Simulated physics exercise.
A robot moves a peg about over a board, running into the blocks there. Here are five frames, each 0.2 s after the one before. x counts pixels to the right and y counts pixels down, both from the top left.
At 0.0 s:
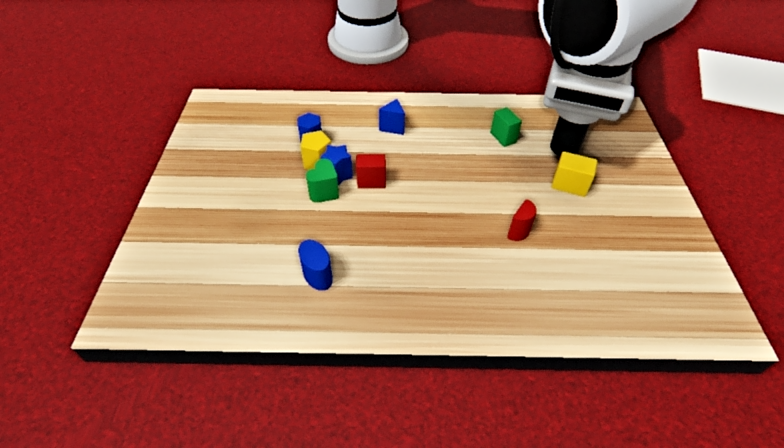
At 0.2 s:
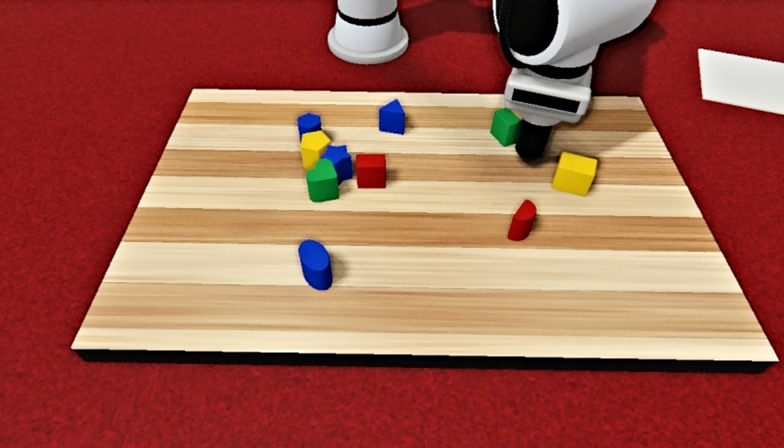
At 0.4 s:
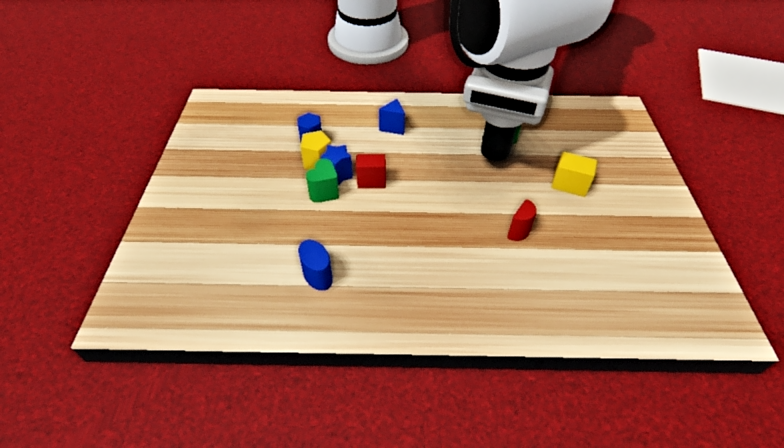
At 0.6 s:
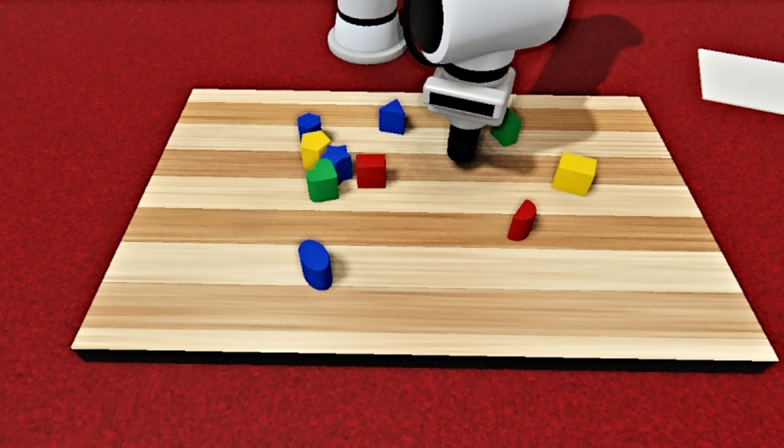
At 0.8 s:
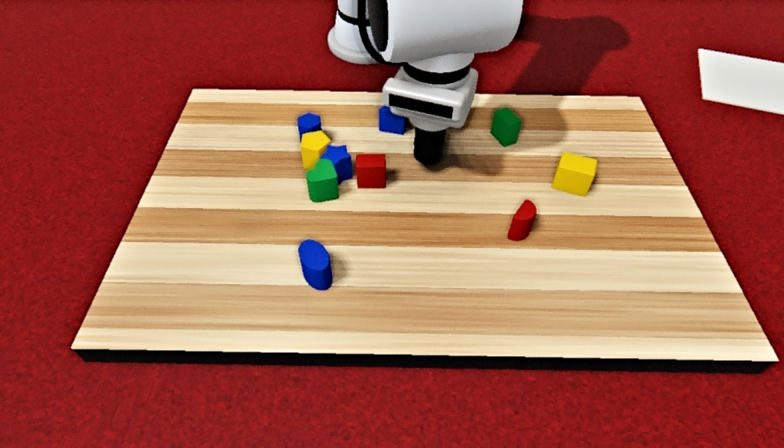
In the video, a robot arm holding a dark peg moves steadily left across the upper part of a wooden board, passing in front of a green block, while the scattered blue, yellow, green and red blocks stay still.
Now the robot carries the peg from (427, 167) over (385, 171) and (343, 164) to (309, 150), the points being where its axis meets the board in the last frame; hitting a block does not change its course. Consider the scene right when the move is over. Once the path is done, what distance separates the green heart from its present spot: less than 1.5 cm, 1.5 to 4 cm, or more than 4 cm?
Once the path ends, it will sit under 1.5 cm from where it is now.
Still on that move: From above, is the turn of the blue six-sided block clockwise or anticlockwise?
It swings round clockwise.
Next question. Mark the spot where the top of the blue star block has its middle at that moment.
Its top middle will sit at (314, 153).
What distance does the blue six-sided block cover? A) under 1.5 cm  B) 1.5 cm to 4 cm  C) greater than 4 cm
B: 1.5 cm to 4 cm.
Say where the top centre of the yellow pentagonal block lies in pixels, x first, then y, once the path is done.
Its top centre lands on (278, 135).
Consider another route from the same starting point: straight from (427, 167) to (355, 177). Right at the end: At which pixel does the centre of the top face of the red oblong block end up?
Its top middle is near (340, 173).
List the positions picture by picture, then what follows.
Tip of the peg (564, 149), middles of tops, blue six-sided block (309, 120), yellow pentagonal block (315, 140), green heart (322, 170), blue star block (336, 152), in the first picture.
Peg (529, 151), nothing pushed, in the second picture.
Peg (495, 152), nothing pushed, in the third picture.
Peg (461, 154), nothing pushed, in the fourth picture.
Peg (428, 156), blue six-sided block (309, 120), yellow pentagonal block (315, 140), green heart (322, 170), blue star block (336, 152), in the fifth picture.
On the path given first. One third of the way, peg (384, 159); nothing pushed yet.
Two thirds of the way, peg (342, 153); yellow pentagonal block (305, 139), turned 30° clockwise; green heart (315, 174); blue star block (320, 154), turned 25° anticlockwise.
At the end, peg (307, 138); blue six-sided block (300, 112), turned 25° clockwise; yellow pentagonal block (278, 135); green heart (315, 174); blue star block (314, 153), turned 50° anticlockwise.
